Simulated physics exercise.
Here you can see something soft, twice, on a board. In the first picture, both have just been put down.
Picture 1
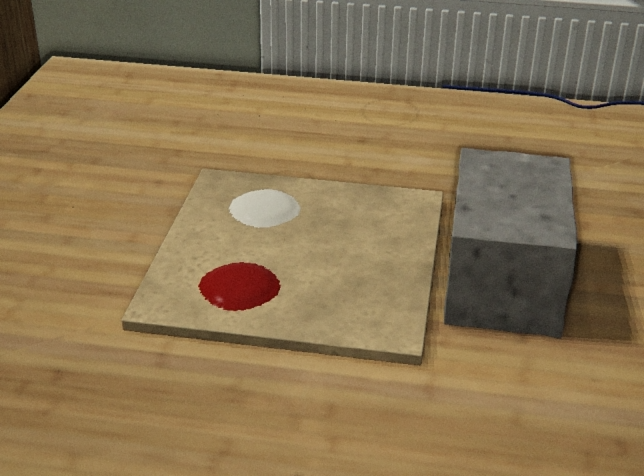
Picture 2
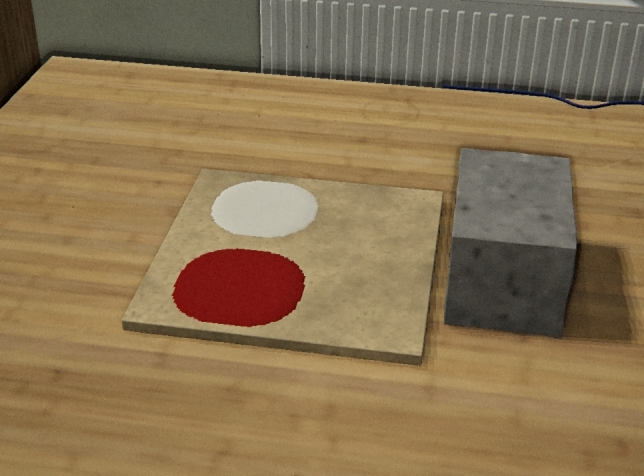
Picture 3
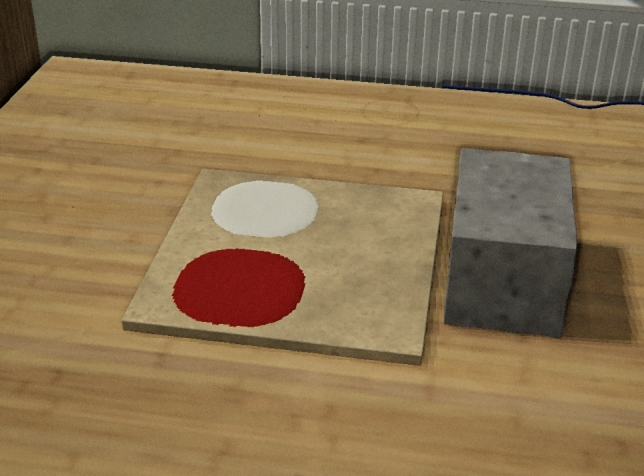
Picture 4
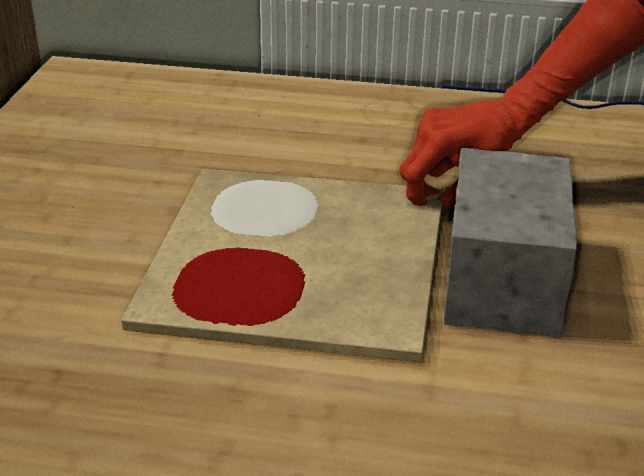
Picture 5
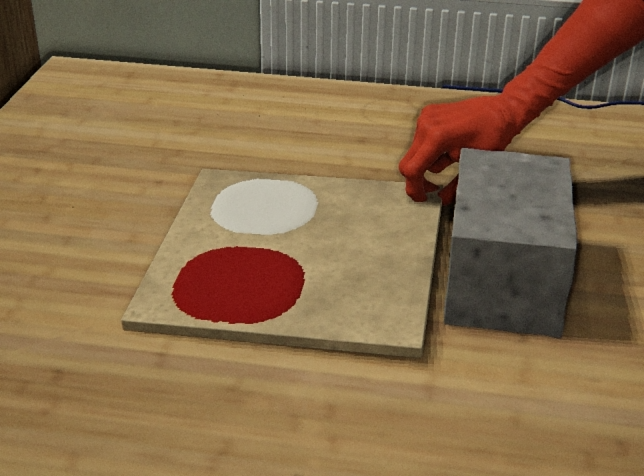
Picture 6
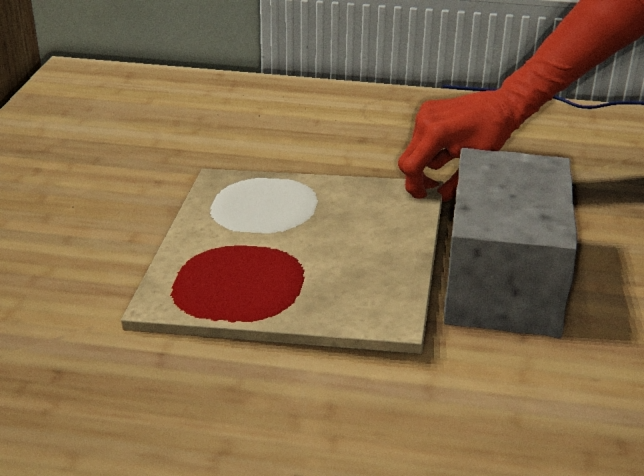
On a wooden table, a white dollop and a red dollop on a flat board beside a stone block spread into thin, wide patches and rest, then a red-gloved hand grips the board's right end and raises it slightly.
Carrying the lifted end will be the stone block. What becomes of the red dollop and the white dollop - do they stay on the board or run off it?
The red dollop ends up off it. The white dollop ends up off it.
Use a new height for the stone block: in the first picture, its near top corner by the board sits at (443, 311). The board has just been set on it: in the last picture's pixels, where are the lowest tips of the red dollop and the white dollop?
The first one ends near (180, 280) and the second near (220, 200).
A moment on, slope about 24°; the red dollop is dripping off the low end; the white dollop is dripping off the low end.
Further on, the red dollop is dripping off the low end; the white dollop is dripping off the low end.
When it is over, slope about 24°; the red dollop is dripping off the low end; the white dollop is dripping off the low end.
